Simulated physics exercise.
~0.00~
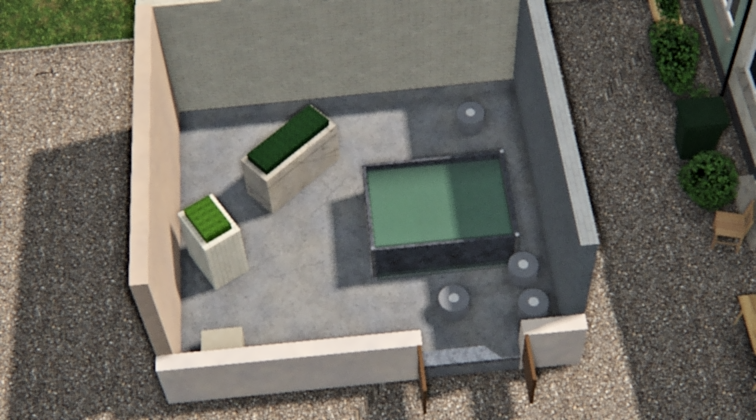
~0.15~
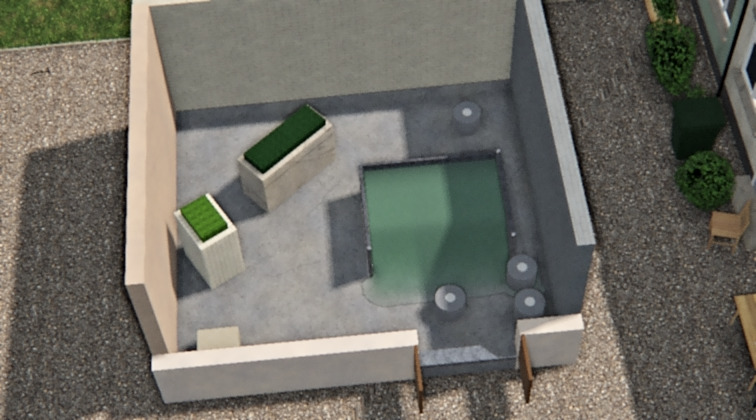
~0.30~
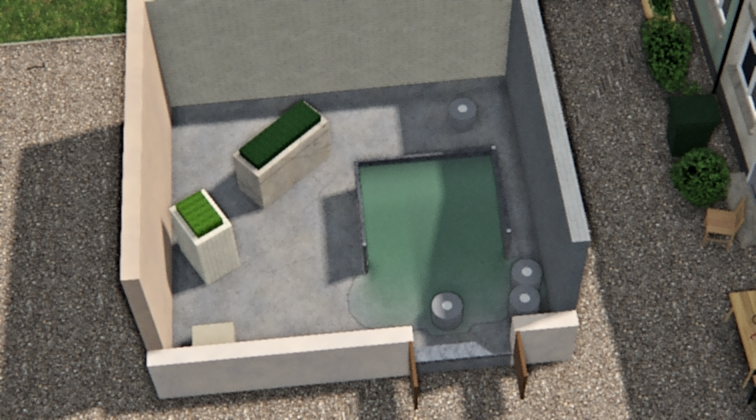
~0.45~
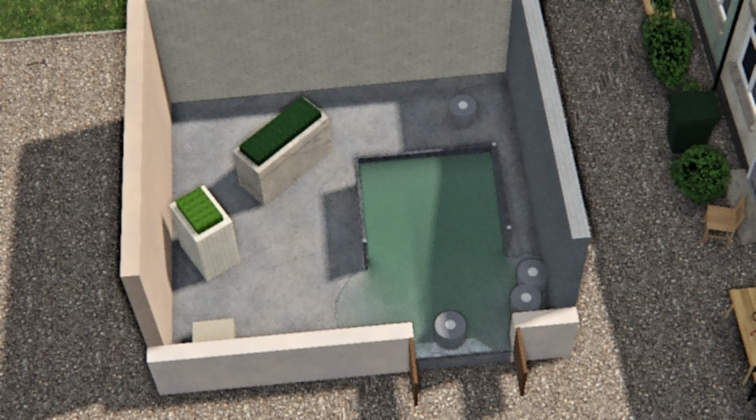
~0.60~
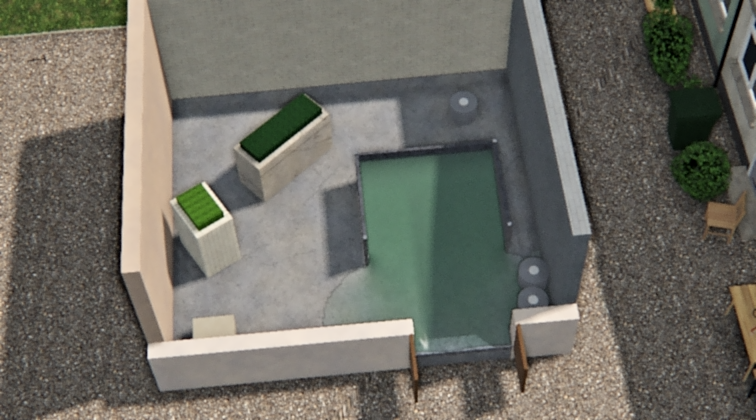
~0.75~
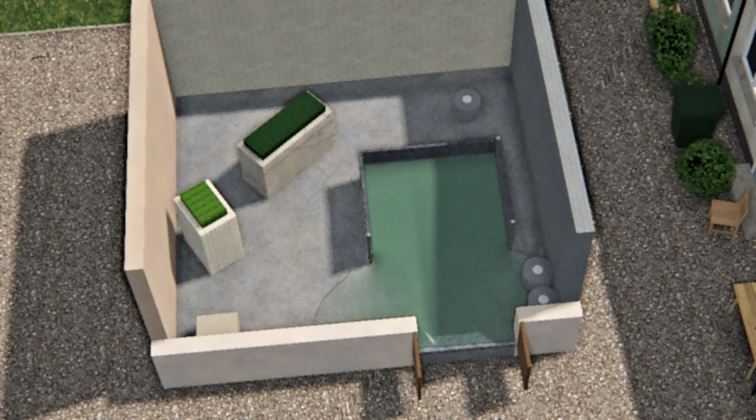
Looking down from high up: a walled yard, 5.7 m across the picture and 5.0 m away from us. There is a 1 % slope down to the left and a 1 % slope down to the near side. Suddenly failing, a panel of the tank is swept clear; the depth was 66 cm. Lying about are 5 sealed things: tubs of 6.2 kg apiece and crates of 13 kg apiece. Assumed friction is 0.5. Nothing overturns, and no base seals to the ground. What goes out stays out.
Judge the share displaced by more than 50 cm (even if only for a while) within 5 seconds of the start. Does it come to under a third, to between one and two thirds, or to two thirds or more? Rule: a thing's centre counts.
The share ends up at two thirds or past it.
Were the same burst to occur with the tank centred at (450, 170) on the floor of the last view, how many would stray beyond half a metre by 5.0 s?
The count would be 4.
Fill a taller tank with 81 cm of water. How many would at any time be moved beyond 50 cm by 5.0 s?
Count: 4.
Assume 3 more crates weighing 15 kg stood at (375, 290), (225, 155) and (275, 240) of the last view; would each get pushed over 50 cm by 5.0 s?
Result, one by one: Exceeded, not exceeded and not exceeded.
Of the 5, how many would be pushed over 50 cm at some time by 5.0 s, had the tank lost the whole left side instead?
Then 2 of them would.
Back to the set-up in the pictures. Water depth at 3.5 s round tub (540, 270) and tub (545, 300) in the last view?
Roughly 5 and 8 cm.
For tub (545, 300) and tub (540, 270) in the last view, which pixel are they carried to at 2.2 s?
About (533, 268) for the first and (529, 237) for the second.
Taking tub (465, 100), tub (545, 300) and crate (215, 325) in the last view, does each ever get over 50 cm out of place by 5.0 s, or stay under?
Well, in turn that's not reaching it, topping it, topping it.
After 1.1 s 1 of 5 are over 50 cm from their spots; 2 afloat.
After 2.2 s 1 of 5 are over 50 cm from their spots; 3 afloat.
After 3.5 s 4 of 5 are over 50 cm from their spots; 3 afloat.
After 5.0 s 4 of 5 are over 50 cm from their spots, and 4 have been at some point; 2 afloat.
